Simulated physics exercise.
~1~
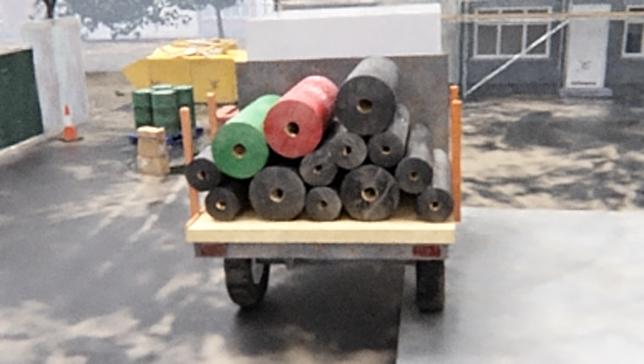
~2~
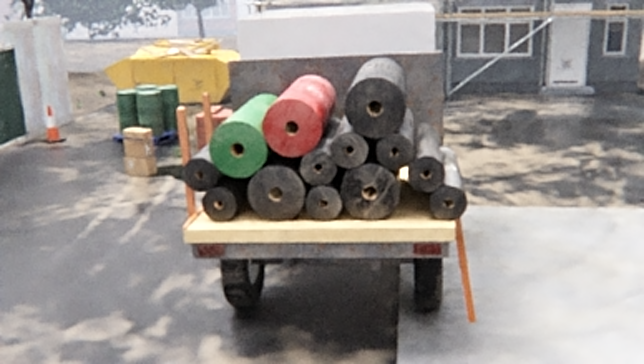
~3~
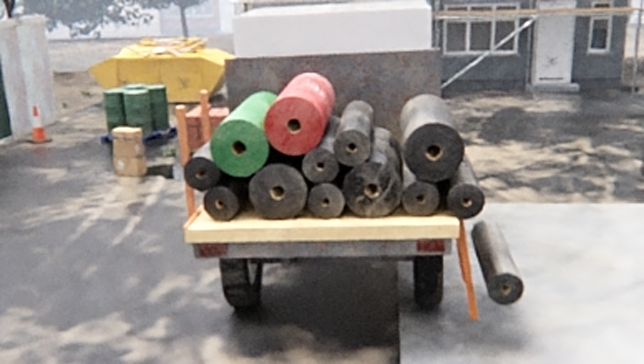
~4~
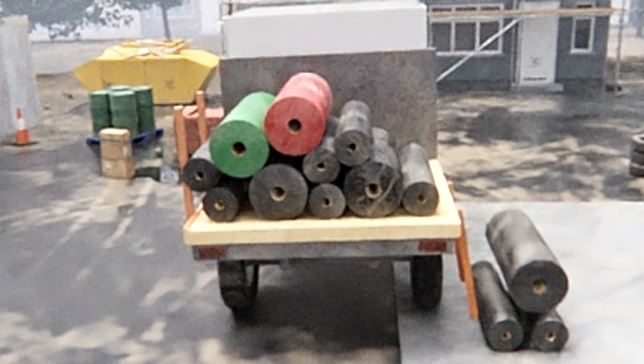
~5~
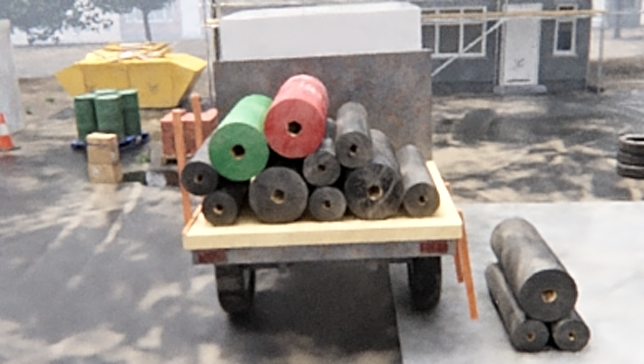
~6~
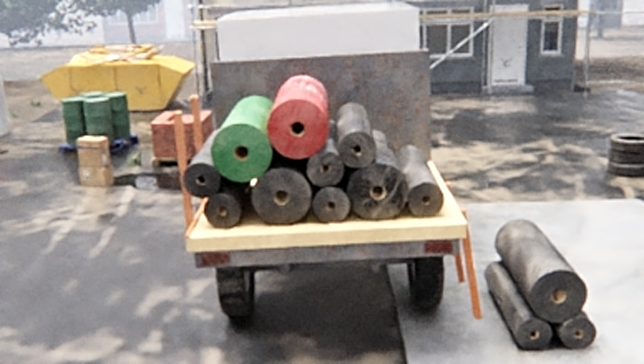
The right posts swing down and three black rolls drop off the truck onto the ground.
